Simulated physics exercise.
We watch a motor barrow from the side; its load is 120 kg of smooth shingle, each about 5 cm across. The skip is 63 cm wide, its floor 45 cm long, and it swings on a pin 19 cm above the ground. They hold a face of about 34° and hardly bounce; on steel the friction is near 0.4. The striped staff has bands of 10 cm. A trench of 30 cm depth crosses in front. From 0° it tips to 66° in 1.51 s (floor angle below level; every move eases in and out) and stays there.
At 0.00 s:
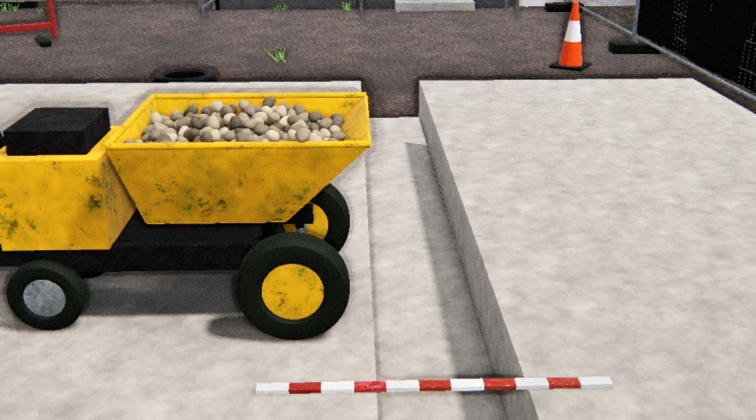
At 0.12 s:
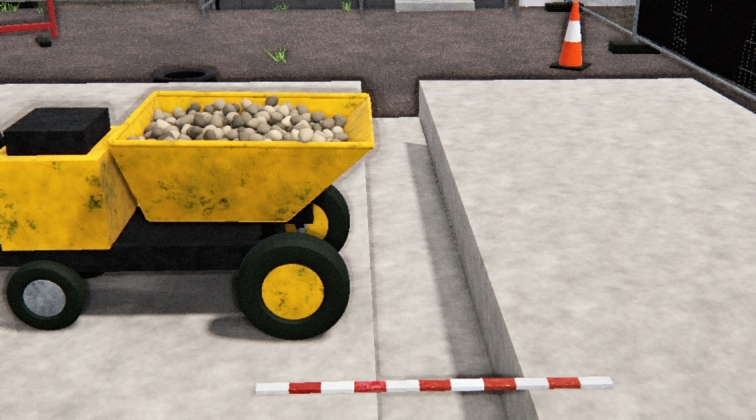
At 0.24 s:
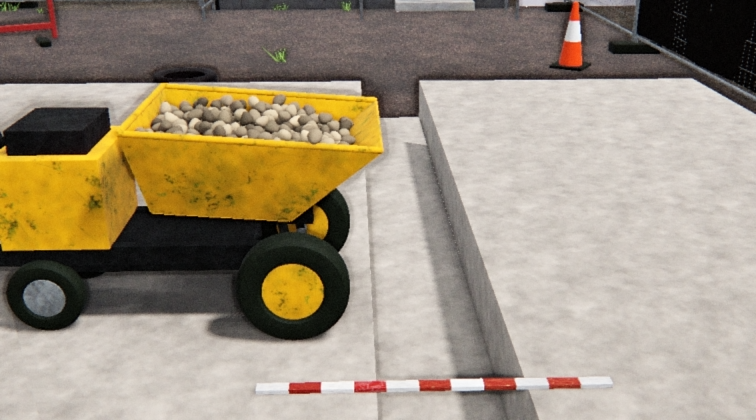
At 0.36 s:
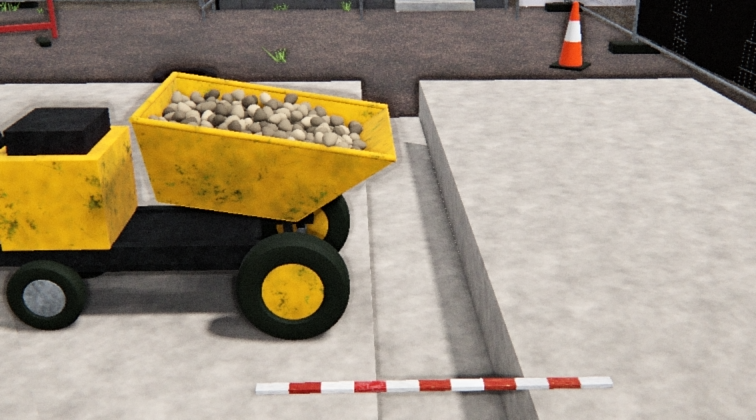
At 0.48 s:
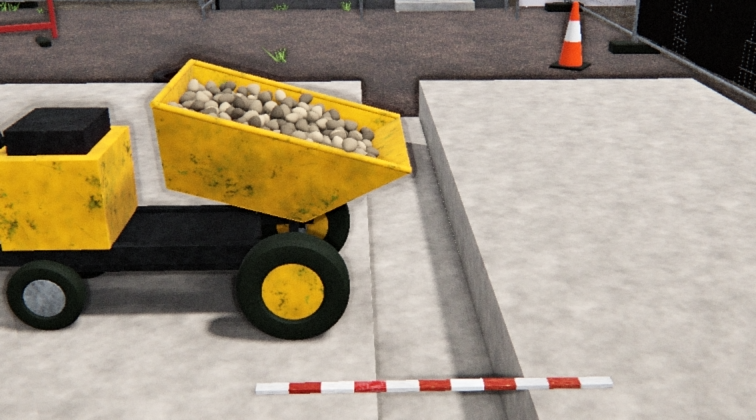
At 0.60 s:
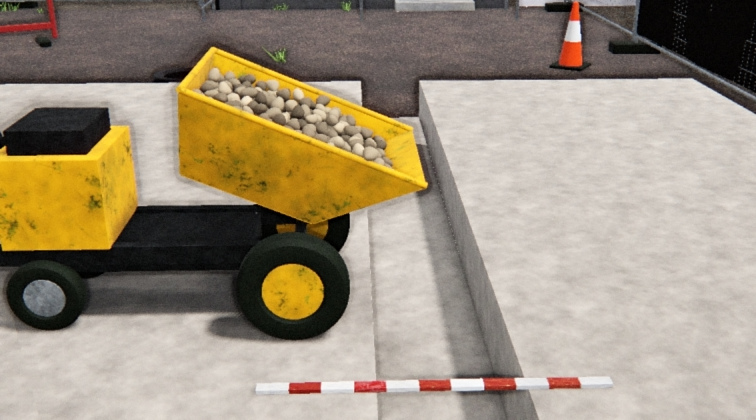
Yellow motor barrow standing beside a trench, its skip full of smooth stones tilting steadily down to the right, back end rising.
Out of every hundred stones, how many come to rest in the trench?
Close to 51 in a hundred.
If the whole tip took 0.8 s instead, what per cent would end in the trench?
In that case some 40 per cent.
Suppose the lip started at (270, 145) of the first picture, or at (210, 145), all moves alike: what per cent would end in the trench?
About 100 and 85 per cent.
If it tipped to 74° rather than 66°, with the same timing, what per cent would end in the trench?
In that case some 60 per cent.
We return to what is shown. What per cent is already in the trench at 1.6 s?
Some 25 per cent.
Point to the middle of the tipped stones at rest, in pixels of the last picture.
Around (487, 330).
After 1.1 s the floor is at 56°; 99 % in the skip, 1 % in the trench; the foremost stones are at (477, 250).
After 1.6 s the floor is at 66°; 41 % in the skip, 26 % in the trench, 33 % past the trench; the foremost stones are at (611, 282).
After 2.0 s the floor is at 66°; 11 % in the skip, 40 % in the trench, 49 % past the trench; the foremost stones are at (703, 281).
After 3.9 s the floor is at 66°; 0 % in the skip, 51 % in the trench, 49 % past the trench; the foremost stones are at (752, 276).
